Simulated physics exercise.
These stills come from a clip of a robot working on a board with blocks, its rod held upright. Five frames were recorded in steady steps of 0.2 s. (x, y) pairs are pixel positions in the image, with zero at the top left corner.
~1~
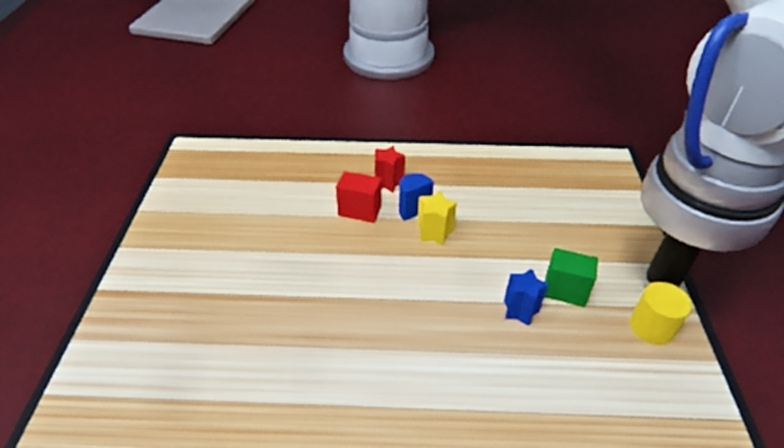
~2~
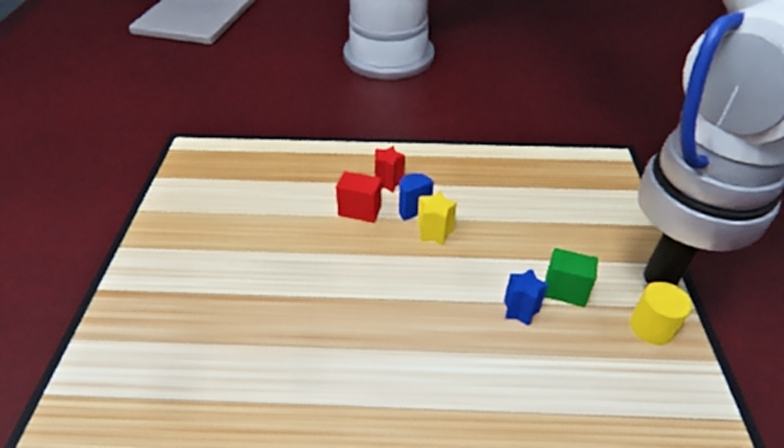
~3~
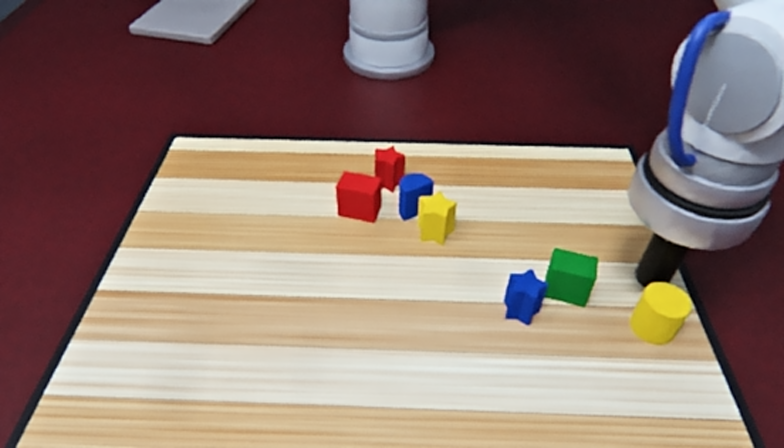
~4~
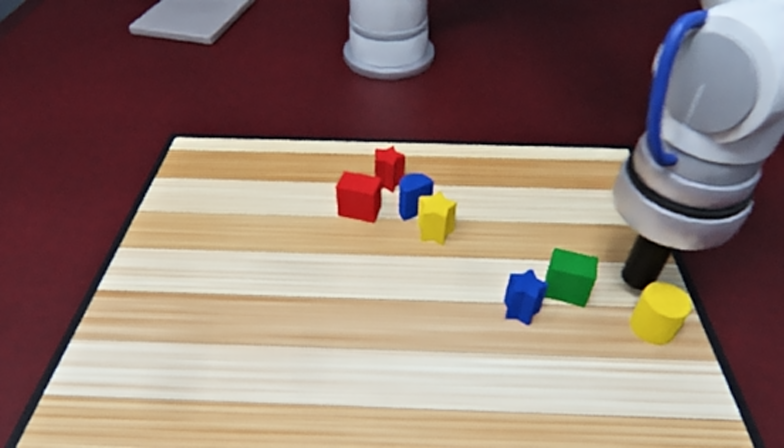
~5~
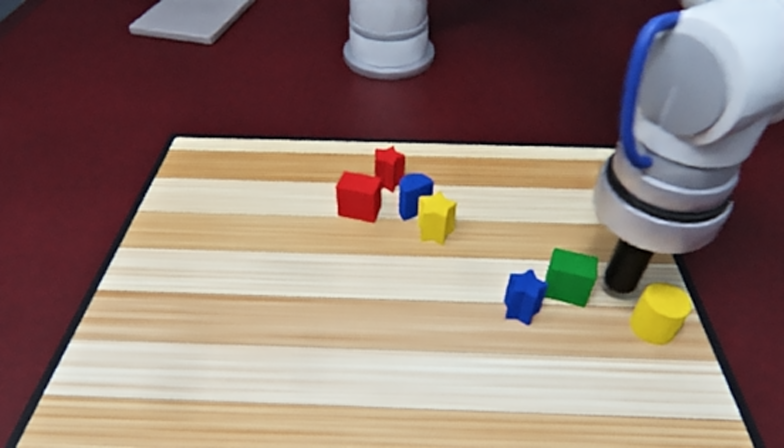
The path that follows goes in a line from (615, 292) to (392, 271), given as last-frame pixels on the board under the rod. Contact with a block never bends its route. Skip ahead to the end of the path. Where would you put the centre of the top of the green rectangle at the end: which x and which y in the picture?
Pixel (455, 276).
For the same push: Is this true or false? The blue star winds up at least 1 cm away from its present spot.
My answer: True.
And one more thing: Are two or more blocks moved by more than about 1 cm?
Short answer: Yes.
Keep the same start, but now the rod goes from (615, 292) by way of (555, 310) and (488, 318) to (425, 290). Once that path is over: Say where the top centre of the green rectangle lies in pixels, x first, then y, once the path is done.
Somewhere near (525, 257).
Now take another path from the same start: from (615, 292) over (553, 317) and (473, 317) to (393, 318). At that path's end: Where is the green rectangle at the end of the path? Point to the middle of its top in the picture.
It ends at (544, 258).
The first path, step by step. One third of the way, rod at (540, 274); blue star at (510, 292), turned 70° anticlockwise; green rectangle at (511, 264), turned 35° anticlockwise.
Two thirds of the way, rod at (466, 266); blue star at (509, 293), turned 80° anticlockwise; green rectangle at (457, 275), turned 95° anticlockwise.
At the end, rod at (392, 261); blue star at (509, 293), turned 80° anticlockwise; green rectangle at (455, 276), turned 100° anticlockwise; yellow circular block still.
